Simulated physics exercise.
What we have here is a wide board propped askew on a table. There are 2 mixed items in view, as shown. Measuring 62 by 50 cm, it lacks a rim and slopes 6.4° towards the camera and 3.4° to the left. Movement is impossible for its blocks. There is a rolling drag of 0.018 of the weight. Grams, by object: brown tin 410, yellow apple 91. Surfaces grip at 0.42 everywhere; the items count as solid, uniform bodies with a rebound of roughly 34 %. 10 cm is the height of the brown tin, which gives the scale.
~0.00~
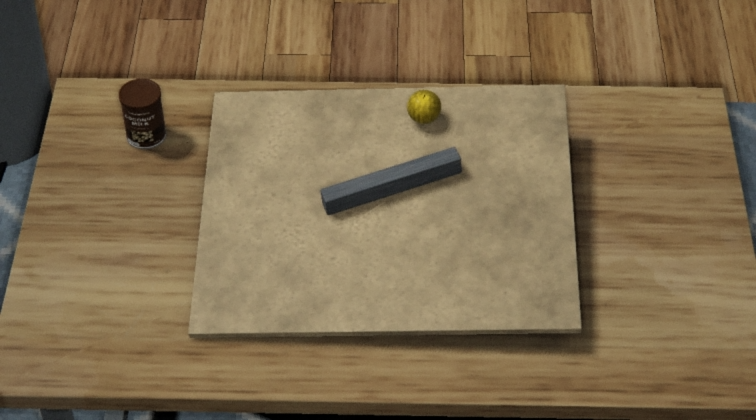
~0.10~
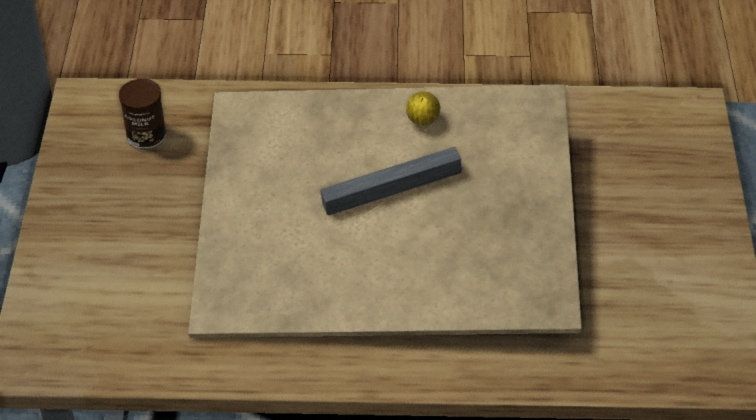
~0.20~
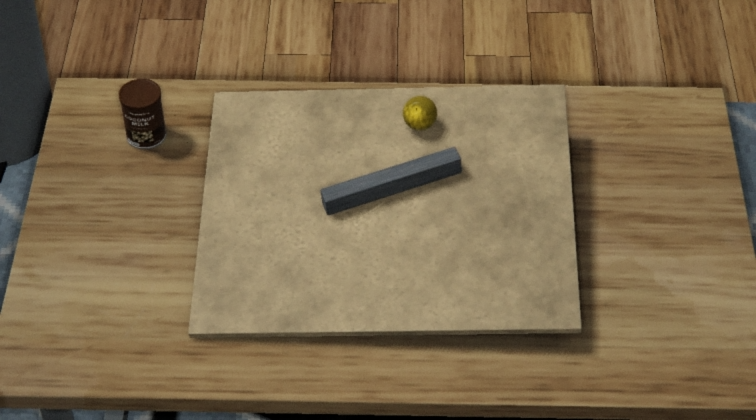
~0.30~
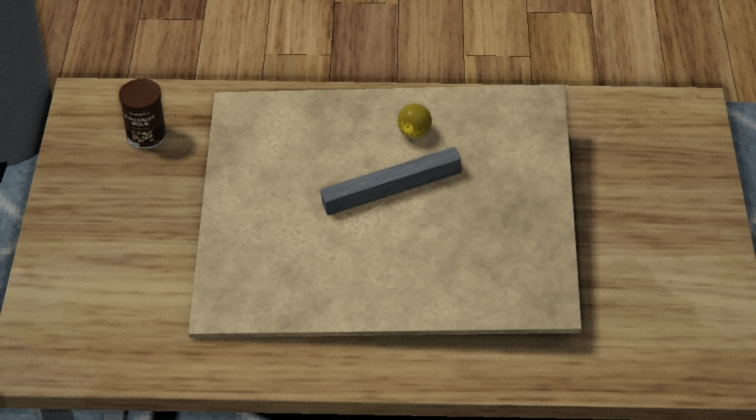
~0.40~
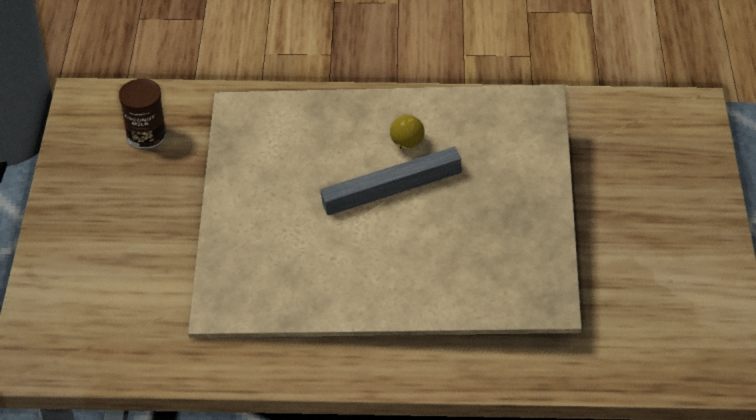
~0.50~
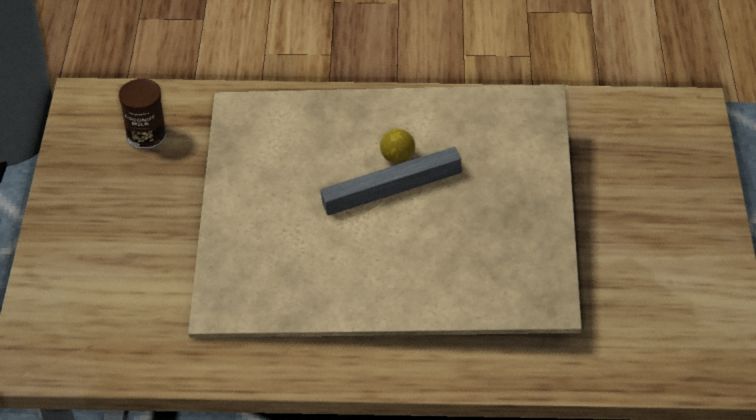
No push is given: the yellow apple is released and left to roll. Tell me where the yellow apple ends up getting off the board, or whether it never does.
It gets off over the left side.
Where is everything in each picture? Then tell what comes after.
In the first picture, 43 cm of board to the near edge; yellow apple (424, 107); brown tin (143, 114).
In the second picture, 43 cm of board to the near edge; yellow apple (423, 109); brown tin (143, 114).
In the third picture, 42 cm of board to the near edge; yellow apple (420, 113); brown tin (143, 114).
In the fourth picture, 40 cm of board to the near edge; yellow apple (415, 121); brown tin (143, 114).
In the fifth picture, 38 cm of board to the near edge; yellow apple (407, 132); brown tin (143, 114).
In the sixth picture, 35 cm of board to the near edge; yellow apple (398, 146); brown tin (143, 114).
After 1.10 s, 25 cm of board to the near edge; yellow apple near (280, 192).
After 1.50 s, it has gone over the left edge; yellow apple near (158, 277).
In the end (1.8 s), it has gone over the left edge; brown tin under 8 cm from the start.
